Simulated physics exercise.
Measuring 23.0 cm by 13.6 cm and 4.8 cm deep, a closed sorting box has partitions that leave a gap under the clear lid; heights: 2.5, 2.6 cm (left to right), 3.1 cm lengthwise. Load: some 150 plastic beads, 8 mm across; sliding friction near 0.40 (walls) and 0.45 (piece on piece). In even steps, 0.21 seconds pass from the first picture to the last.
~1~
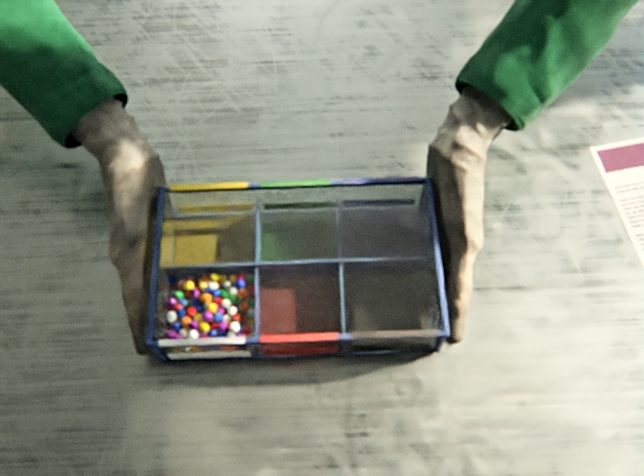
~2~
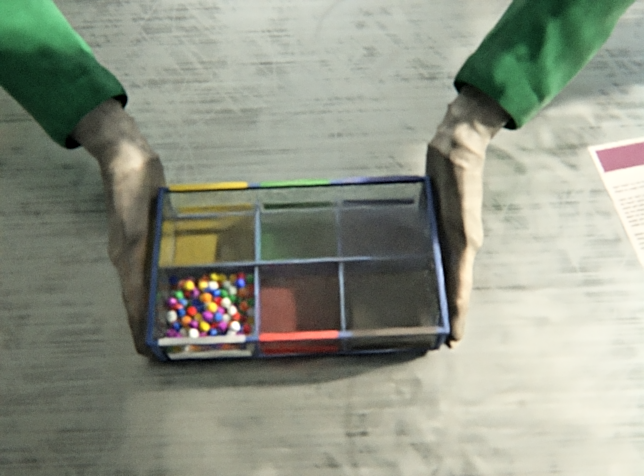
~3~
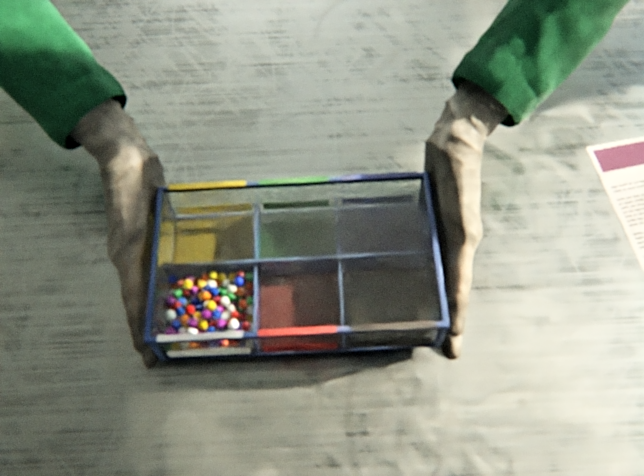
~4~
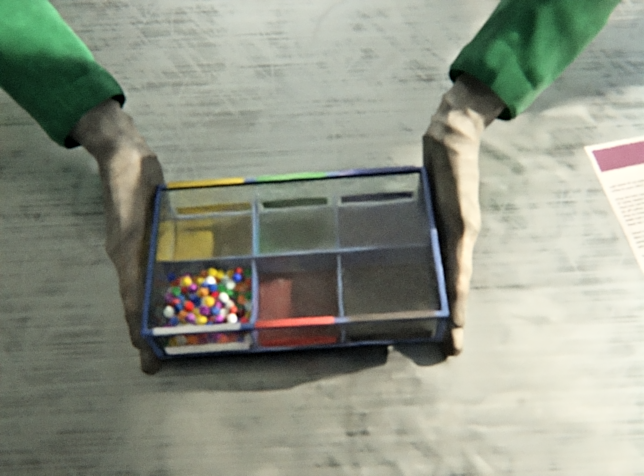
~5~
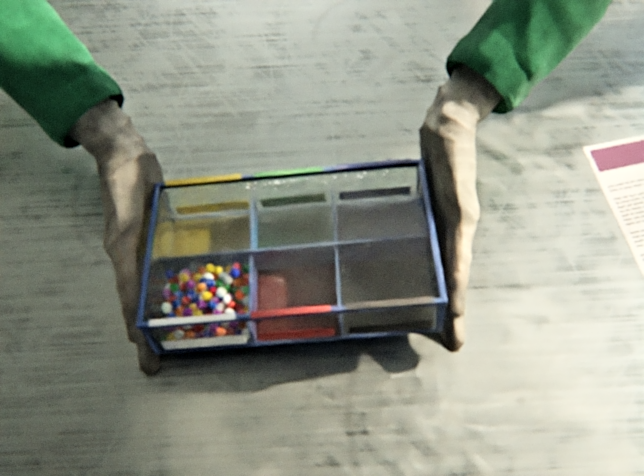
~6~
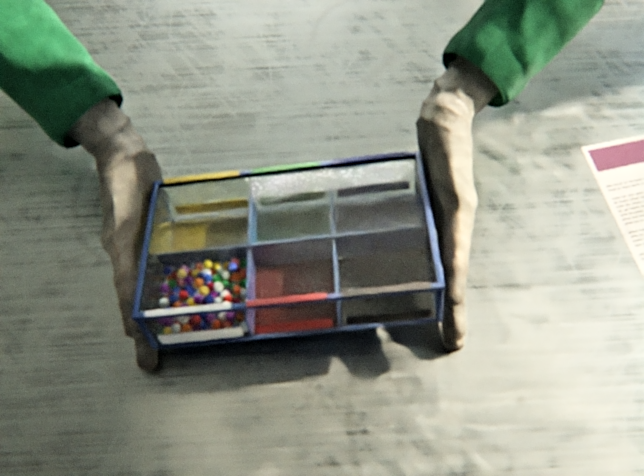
A clear-lidded, divided box with multicoloured beads in its front left compartment tilts slightly and gradually, its right side rising, as two hands in green sleeves grip its ends above a grey surface; the beads stay in that compartment.
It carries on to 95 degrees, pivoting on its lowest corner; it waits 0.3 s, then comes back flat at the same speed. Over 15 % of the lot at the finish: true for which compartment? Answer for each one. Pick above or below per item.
Red = below; blue = below; green = below; yellow = above; white = above; black = below.
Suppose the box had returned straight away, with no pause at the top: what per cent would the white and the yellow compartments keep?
In per cent: White 50; yellow 50.
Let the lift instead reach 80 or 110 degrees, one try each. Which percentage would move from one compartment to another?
About 25 and 55 per cent.
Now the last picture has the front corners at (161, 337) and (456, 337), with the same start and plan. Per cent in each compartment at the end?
Final shares: Red 15%, blue 0%, green 0%, yellow 0%, white 15%, black 70%.
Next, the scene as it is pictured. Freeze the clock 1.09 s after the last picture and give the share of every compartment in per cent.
Red = 0, blue = 0, green = 0, yellow = 30, white = 70, black = 0 (per cent).
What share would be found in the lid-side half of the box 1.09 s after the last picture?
50 %.
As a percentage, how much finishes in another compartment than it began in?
I'd say close to 50 percent.
Then, 1.09 s after the last picture, tilt 95 degrees; yellow 30 %, white 70 %.
Then, 1.82 s after the last picture, tilt 50 degrees; yellow 50 %, white 50 %.
Then, 2.58 s after the last picture, tilt 0 degrees; yellow 50 %, white 50 %.
In the end, red 0 %, blue 0 %, green 0 %, yellow 50 %, white 50 %, black 0 %.
